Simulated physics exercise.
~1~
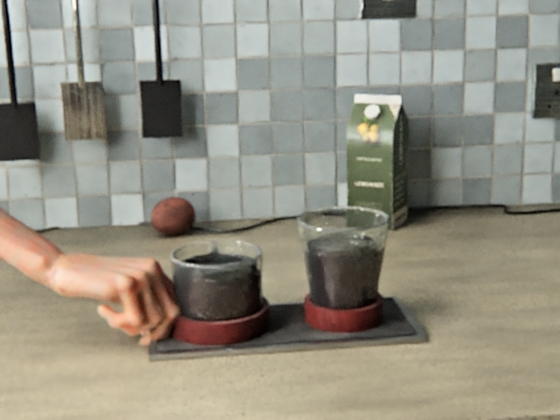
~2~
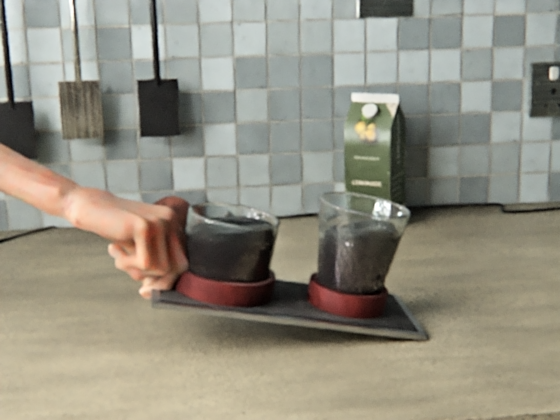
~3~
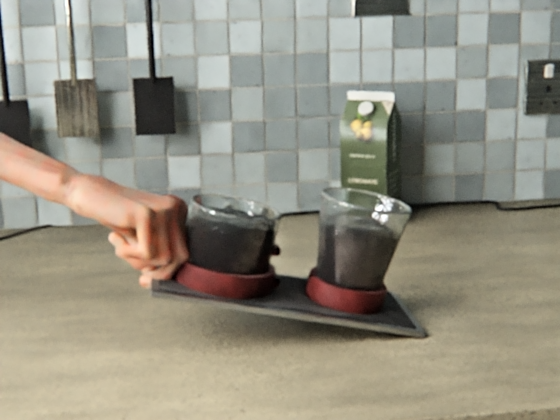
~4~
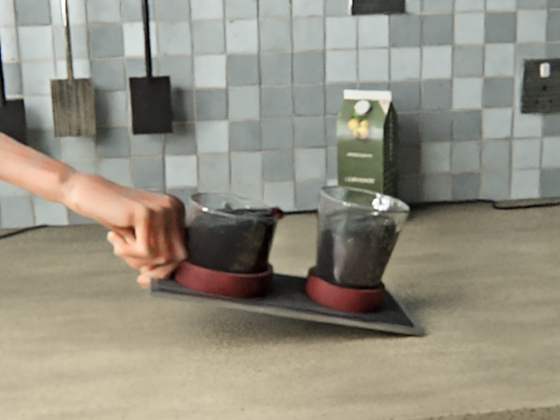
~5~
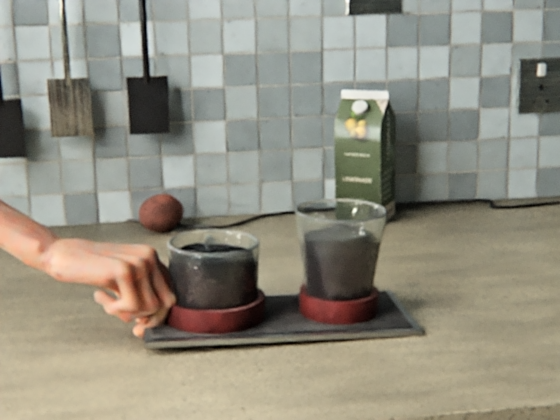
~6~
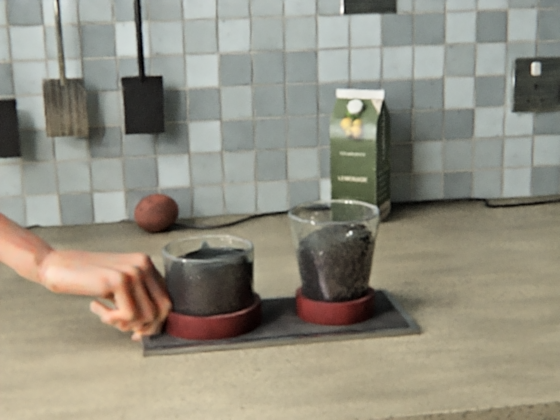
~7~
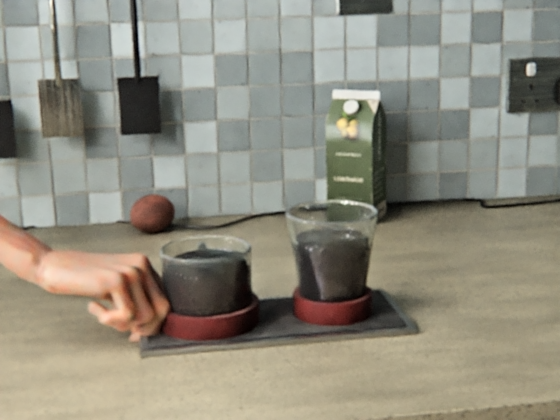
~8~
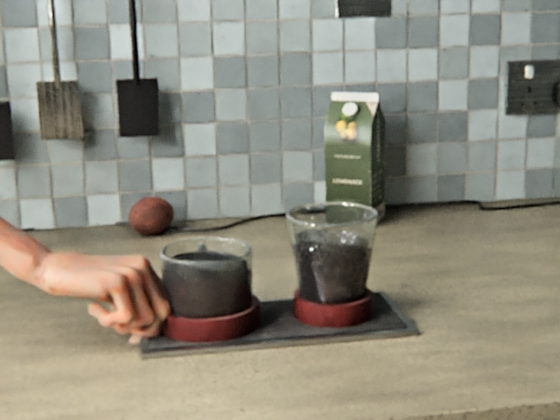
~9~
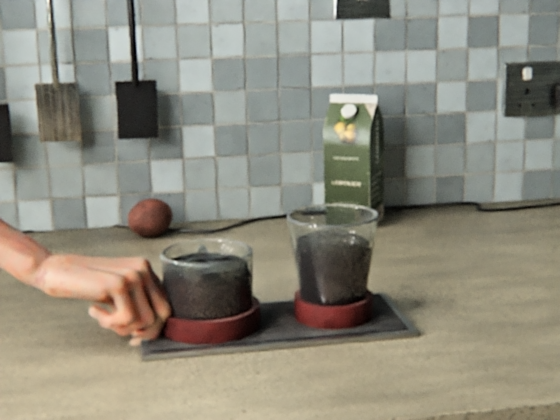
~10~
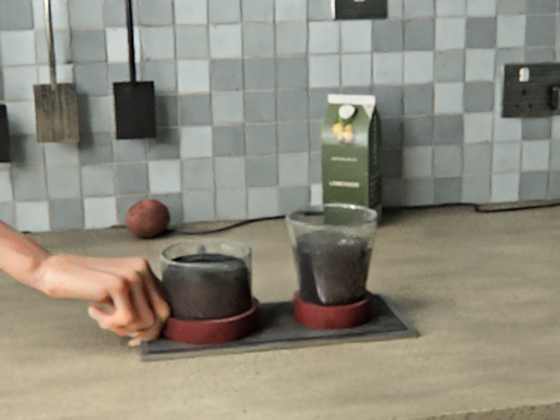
In this clip, a hand tilts up the left end of a dark tray holding two clear glass vessels of dark liquid in red holders, then gently lowers it flat, and both vessels end upright and still in their holders.
